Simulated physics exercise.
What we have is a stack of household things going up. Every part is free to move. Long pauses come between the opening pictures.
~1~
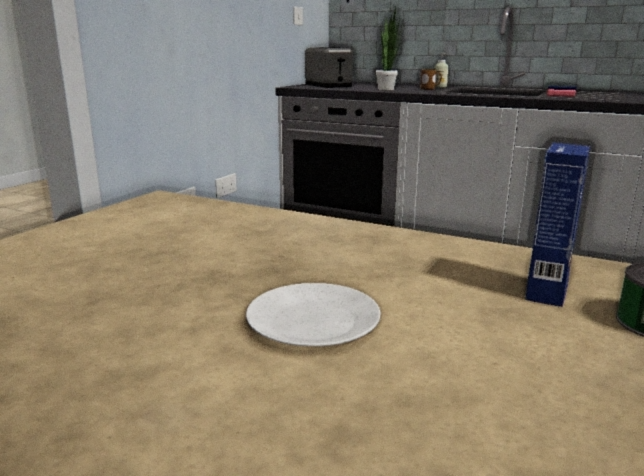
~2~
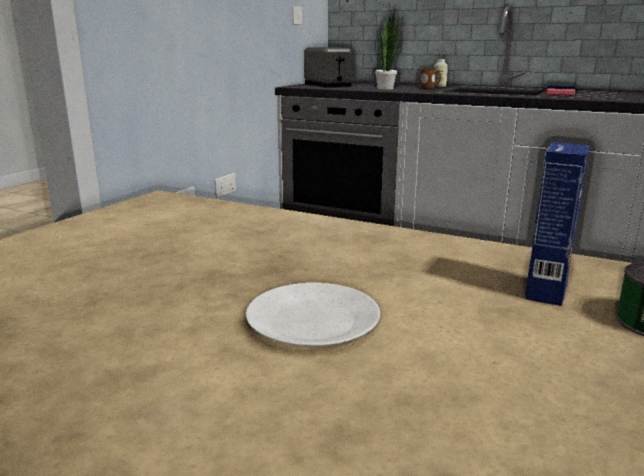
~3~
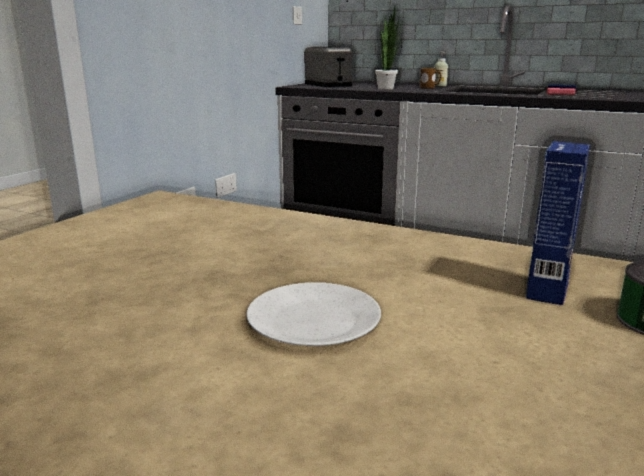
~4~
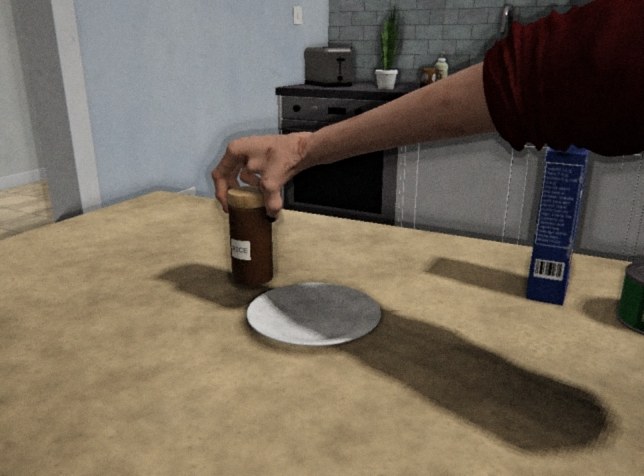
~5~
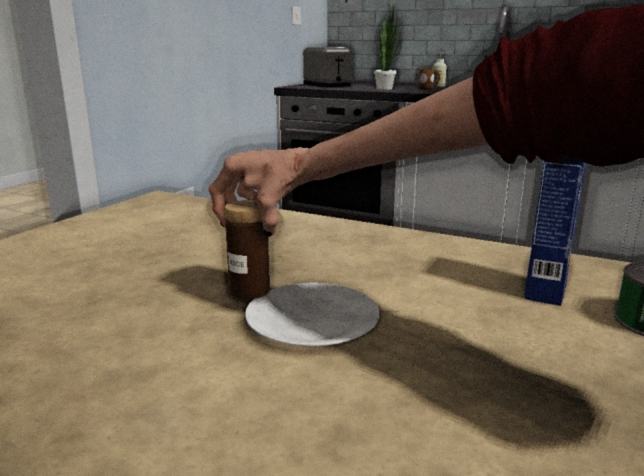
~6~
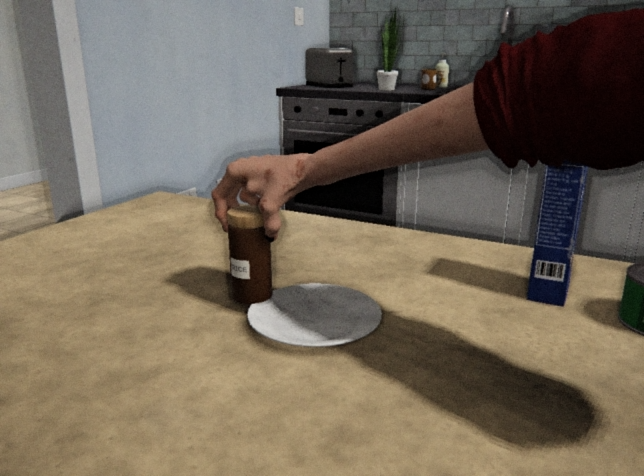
An arm in a dark red sleeve reaches in from the right over a tan tabletop in a kitchen, seen from slightly above by a still camera. A white plate sits near the middle, a blue carton and part of a green can stand at the right, and an oven and counter line the back. Gripping a brown jar by its lid, the hand lowers it beside the plate's left edge and keeps hold.
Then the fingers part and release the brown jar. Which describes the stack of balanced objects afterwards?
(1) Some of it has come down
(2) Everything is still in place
Option 1: Some of it has come down.
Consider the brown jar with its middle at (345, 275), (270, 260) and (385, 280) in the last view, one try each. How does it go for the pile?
The pile remains standing the first time, remains standing the second time and collapses the third time.
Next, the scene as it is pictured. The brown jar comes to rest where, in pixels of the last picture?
The object finishes somewhere near (200, 278).
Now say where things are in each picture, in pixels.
In the first picture, the last thing is not in view yet.
In the second picture, the last thing is not in view yet; white plate (313, 316).
In the third picture, the last thing is not in view yet; blue carton (558, 223).
The fourth picture shows still above its spot; brown jar (251, 235).
The fifth picture shows still above its spot; brown jar (248, 249); white plate (313, 316).
The sixth picture shows set down, still held; brown jar (250, 254); blue carton (559, 224).
Then, 0.20 s on from there, brown jar turned 14° from how it was put near (242, 256).
Then, 0.30 s on from there, brown jar turned 45° from how it was put near (223, 260).
Then, 0.40 s on from there, brown jar now fallen.
In the end, fallen, brown jar; the other 3 unmoved. At the end, from the last picture's camera, brown jar near (201, 278). The pile comes apart.
